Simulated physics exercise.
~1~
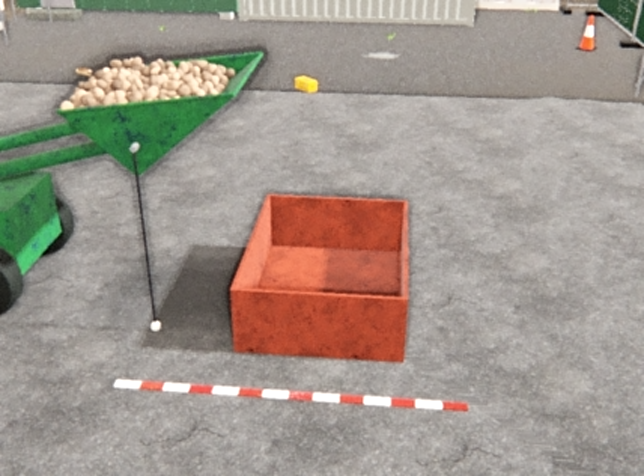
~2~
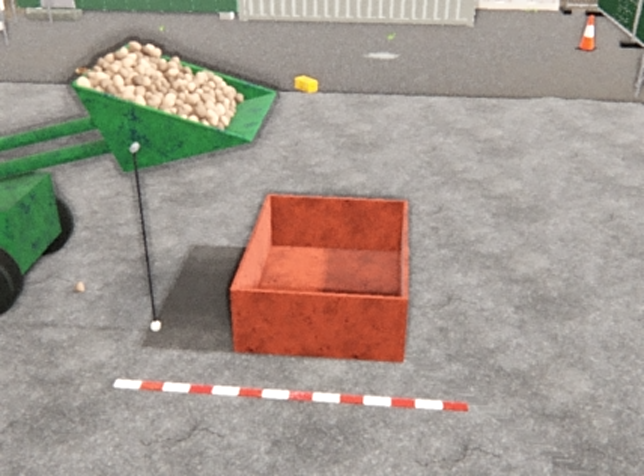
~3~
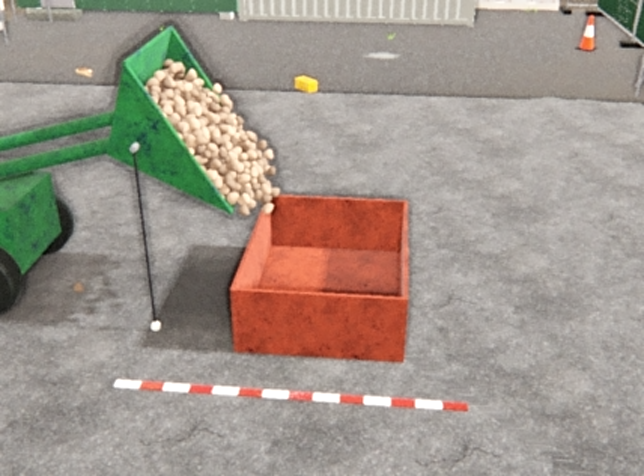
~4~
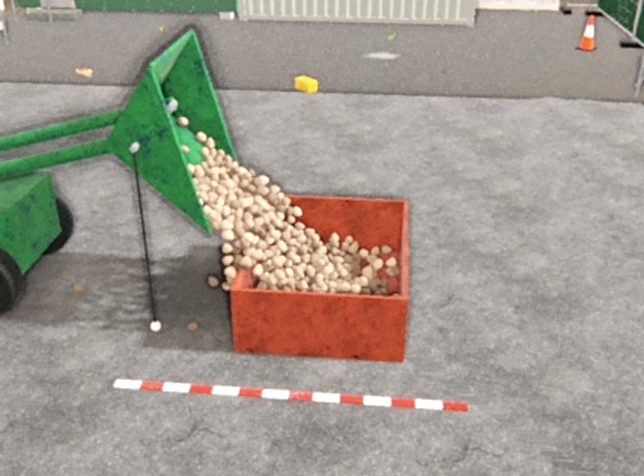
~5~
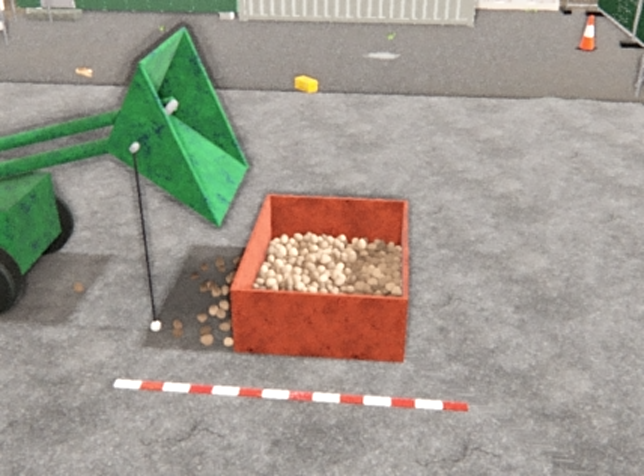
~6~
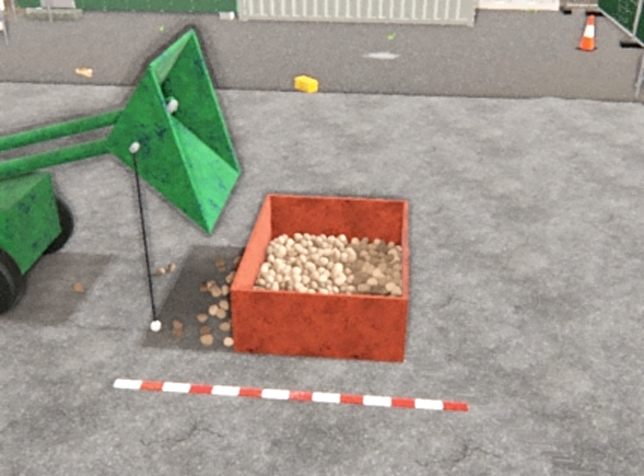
To begin with, a green loader on grey paving holds a raised bucket heaped with pale, rounded stones beside an open red bin, with a red and white striped staff lying in front. The bucket starts tipping to the right, and the stones slide towards its lip. As it tilts steeply, they pour over the edge and spread into the bin, while some drop short on the ground to its left. The emptied bucket rocks back slightly, then tips forward again. By the end, it hangs steeply tilted, most stones lie in the bin, and a few are scattered beside it.
